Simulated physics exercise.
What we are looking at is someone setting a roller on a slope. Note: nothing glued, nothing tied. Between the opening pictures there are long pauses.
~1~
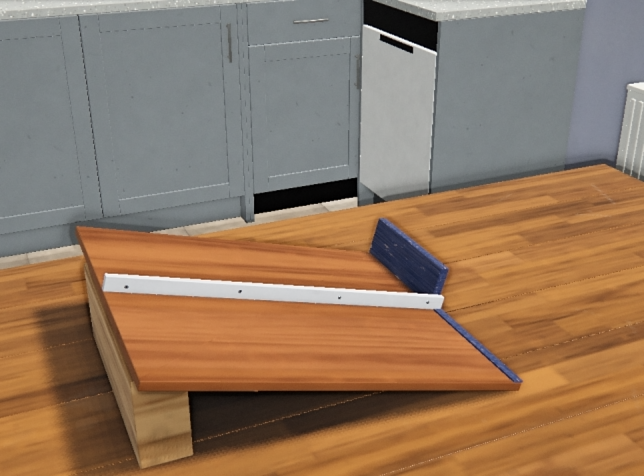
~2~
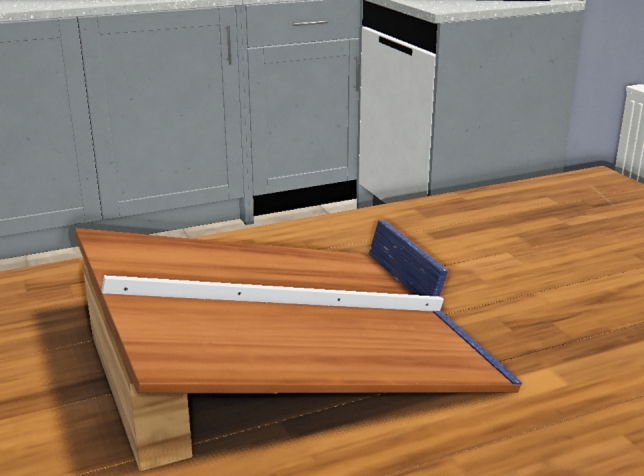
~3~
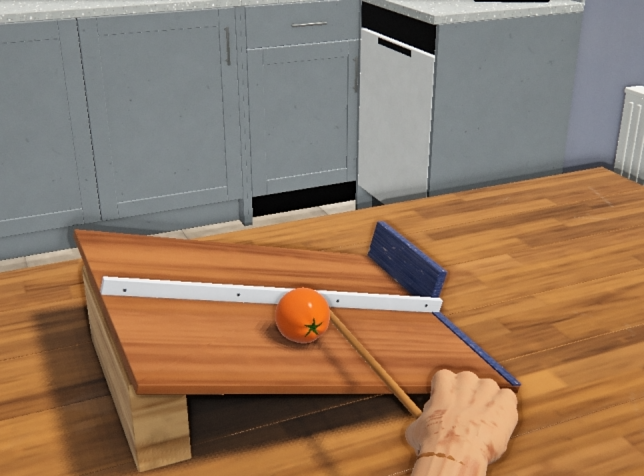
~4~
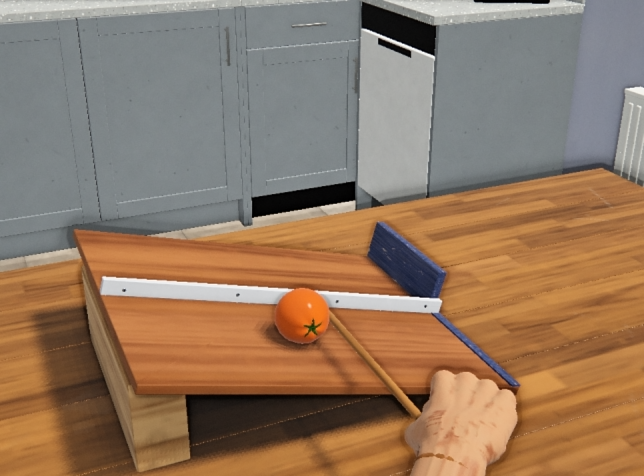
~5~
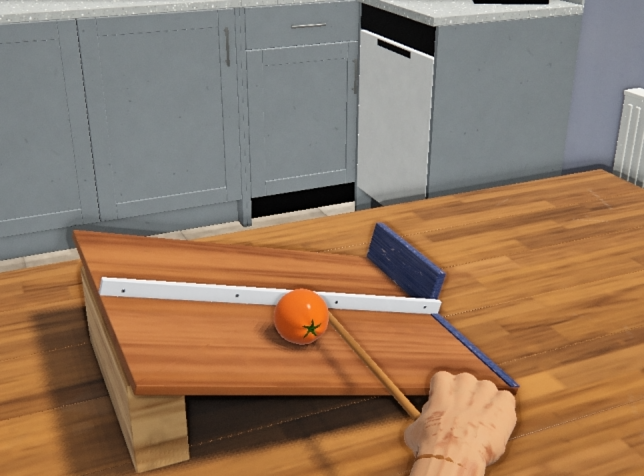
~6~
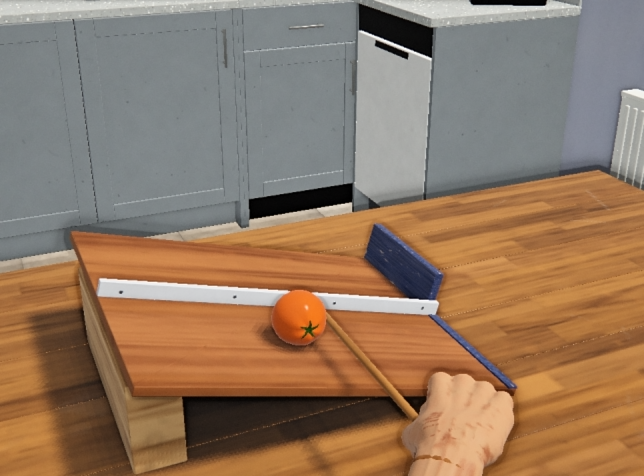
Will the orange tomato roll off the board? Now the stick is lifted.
Yes, it will most likely pass the strip and go on.
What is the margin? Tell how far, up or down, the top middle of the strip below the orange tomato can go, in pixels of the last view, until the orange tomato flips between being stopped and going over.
12 pixels, up.
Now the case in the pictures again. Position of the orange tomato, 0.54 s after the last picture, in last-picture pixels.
At about (461, 327).
Then, 0.54 s on from there, orange tomato rolling on the board near (461, 327).
Then, 1.00 s on from there, orange tomato off the board.
In the end, the orange tomato runs past the strip.
